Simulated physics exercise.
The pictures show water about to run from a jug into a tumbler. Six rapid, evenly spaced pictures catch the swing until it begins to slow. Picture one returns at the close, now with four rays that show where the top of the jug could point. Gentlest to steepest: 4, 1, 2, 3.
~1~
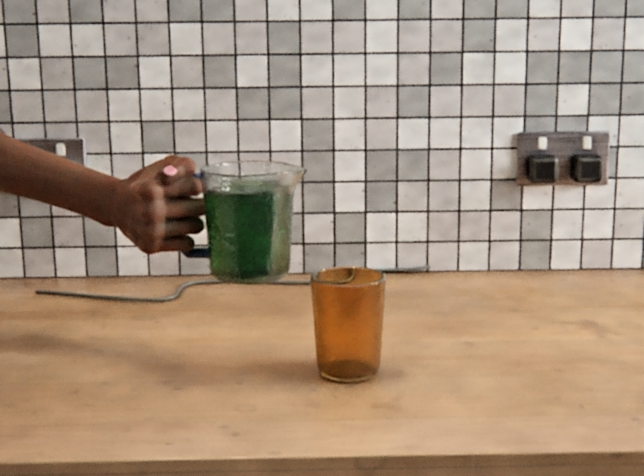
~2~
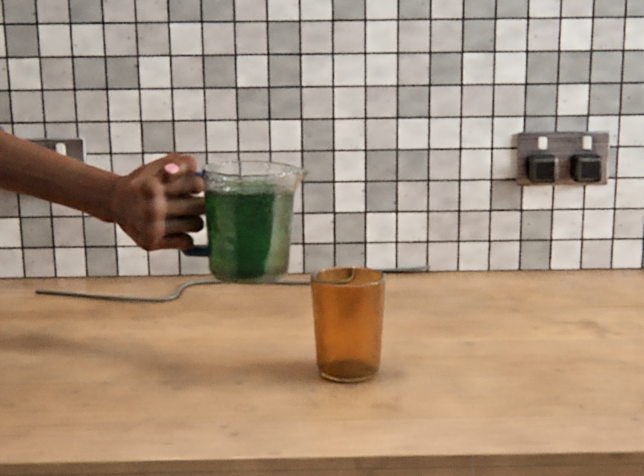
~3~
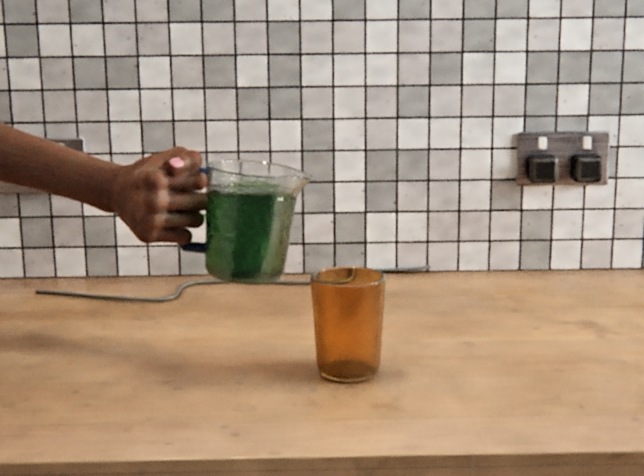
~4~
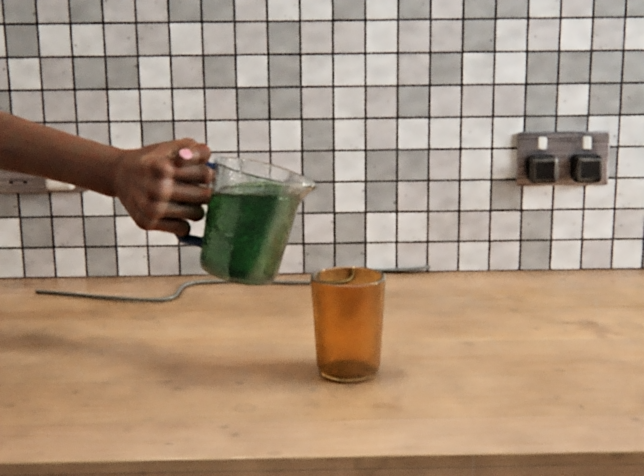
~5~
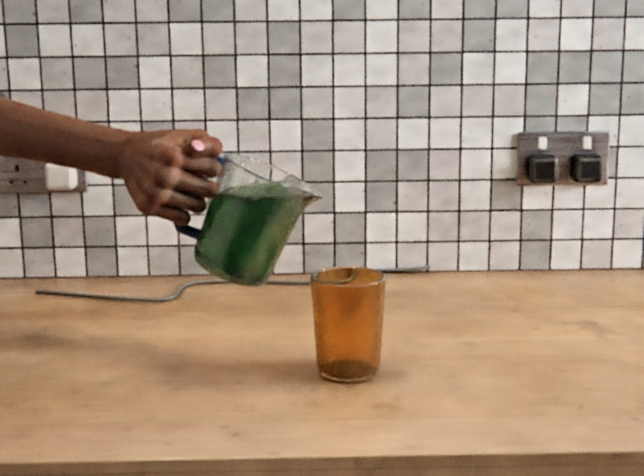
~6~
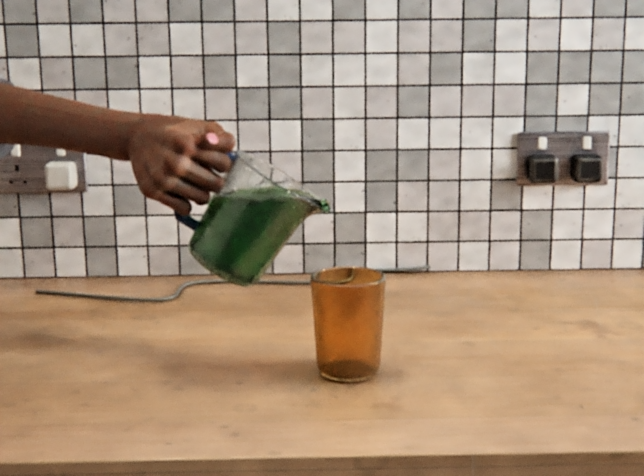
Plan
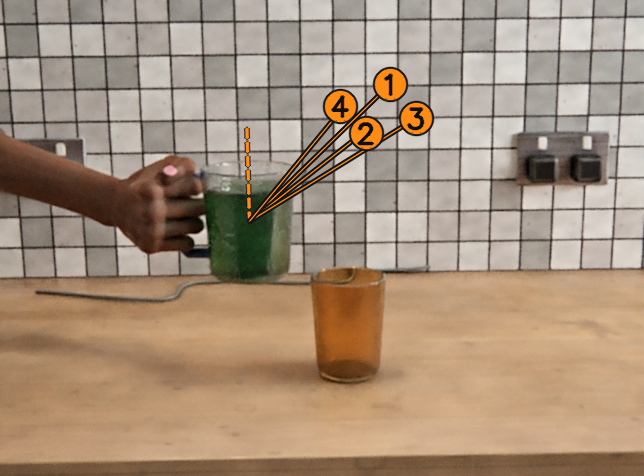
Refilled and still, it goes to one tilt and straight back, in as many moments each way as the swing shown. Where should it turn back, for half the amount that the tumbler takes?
3.
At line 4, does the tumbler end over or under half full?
Under.
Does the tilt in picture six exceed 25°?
Yes, it does.
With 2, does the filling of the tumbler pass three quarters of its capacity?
No.
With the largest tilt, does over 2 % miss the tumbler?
No.
On the marked copy, 1 at (377, 96); 2 at (351, 141); 3 at (401, 127); 4 at (331, 121).
With 1, the tumbler ends with about 26 % of what it can hold.
With 2, the tumbler ends with about 37 % of what it can hold.
With 3, the tumbler ends with about 49 % of what it can hold.
With 4, the tumbler ends with about 17 % of what it can hold.
